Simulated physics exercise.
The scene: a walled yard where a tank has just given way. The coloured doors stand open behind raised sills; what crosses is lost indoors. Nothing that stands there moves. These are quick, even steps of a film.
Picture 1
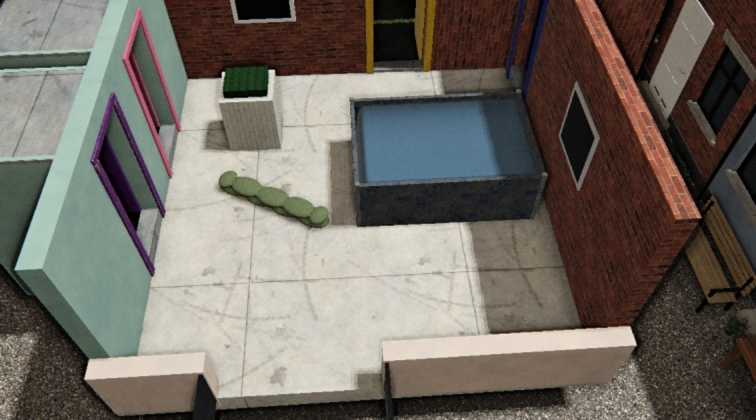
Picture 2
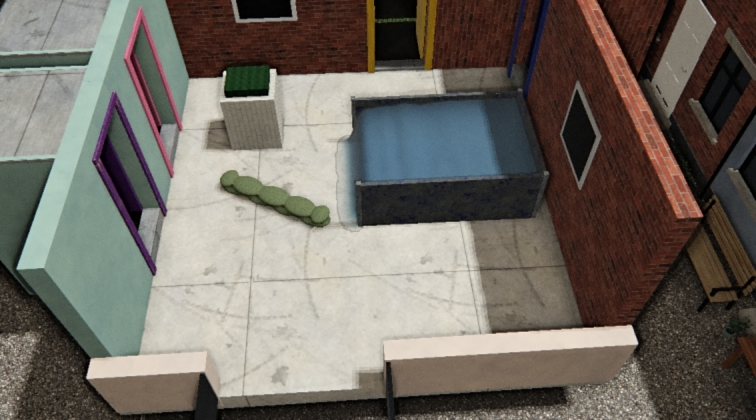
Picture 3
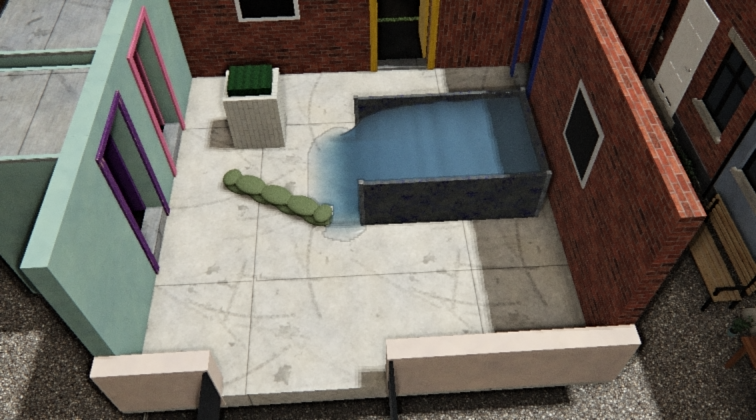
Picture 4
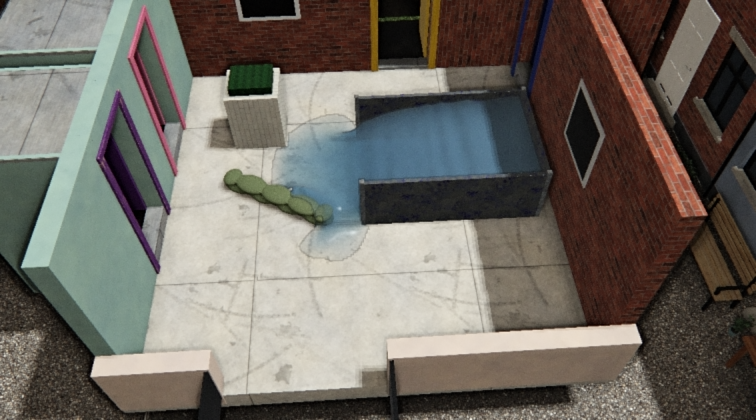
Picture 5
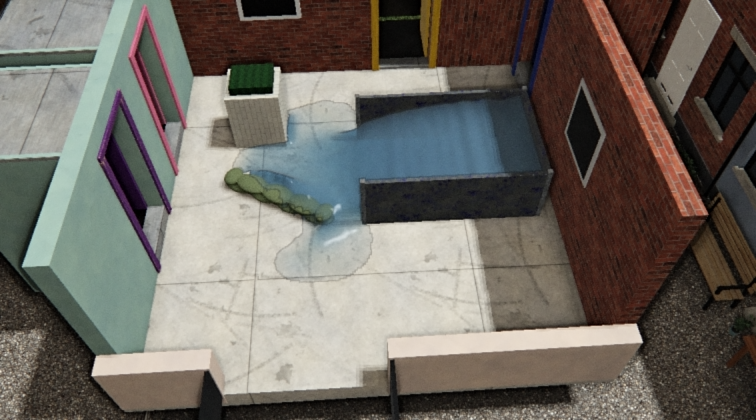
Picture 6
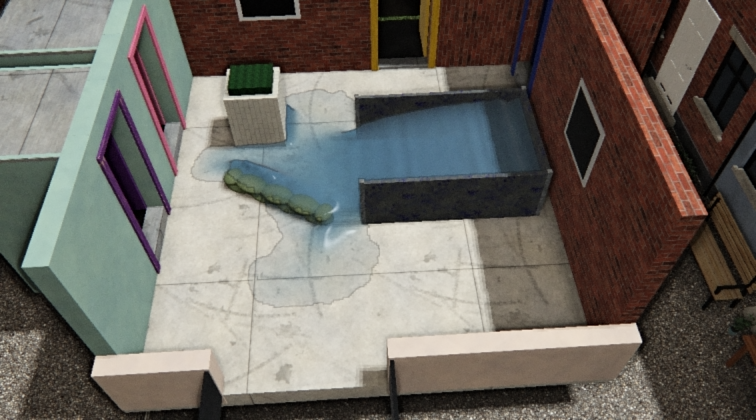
Blue water pours from the opened left end of a dark rectangular tank in a pale paved yard, seen from a high, nearly steady camera. Brick walls stand behind and right, a mint wall with purple and pink doorways left, with a white planter and a row of green bushes between. The water spreads leftward, reaches the bushes and planter, and flows around both ends of the row.
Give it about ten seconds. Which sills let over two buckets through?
The blue door holds within the limit; the purple door holds within the limit; the yellow door floods; the pink door floods.
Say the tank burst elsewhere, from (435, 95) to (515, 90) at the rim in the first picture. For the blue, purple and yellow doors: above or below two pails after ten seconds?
Then: Blue door lets more in; purple door holds; yellow door passes that mark.
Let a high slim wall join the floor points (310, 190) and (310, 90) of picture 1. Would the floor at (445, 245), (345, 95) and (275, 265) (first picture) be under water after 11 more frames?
In turn: Free of water, flooded, flooded.
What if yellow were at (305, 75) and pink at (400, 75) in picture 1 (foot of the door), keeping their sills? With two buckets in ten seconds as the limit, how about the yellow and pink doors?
The yellow door is over; the pink door keeps below it.
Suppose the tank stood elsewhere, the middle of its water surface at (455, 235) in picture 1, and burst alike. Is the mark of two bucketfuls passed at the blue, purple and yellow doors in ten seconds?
My reading: The blue door takes less; the purple door floods; the yellow door takes less.
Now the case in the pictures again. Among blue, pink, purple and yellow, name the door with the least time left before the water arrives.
The pink door.
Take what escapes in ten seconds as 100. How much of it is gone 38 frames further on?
Roughly 75 per cent.
A moment on, water covers 45 % of the floor; the blue door not reached, the purple door wet at the sill, nothing in, the yellow door not reached, the pink door over two buckets in.
Next, water covers 60 % of the floor; the blue door not reached, the purple door wet at the sill, nothing in, the yellow door wet at the sill, nothing in, the pink door far over two buckets in.
Then, water covers 75 % of the floor; the blue door wet at the sill, nothing in, the purple door wet at the sill, nothing in, the yellow door wet at the sill, nothing in, the pink door far over two buckets in.
Later, water covers 90 % of the floor; the blue door wet at the sill, nothing in, the purple door wet at the sill, nothing in, the yellow door under two buckets in, the pink door far over two buckets in.
In the end, water covers 95 % of the floor; the blue door wet at the sill, nothing in, the purple door wet at the sill, nothing in, the yellow door over two buckets in, the pink door far over two buckets in.
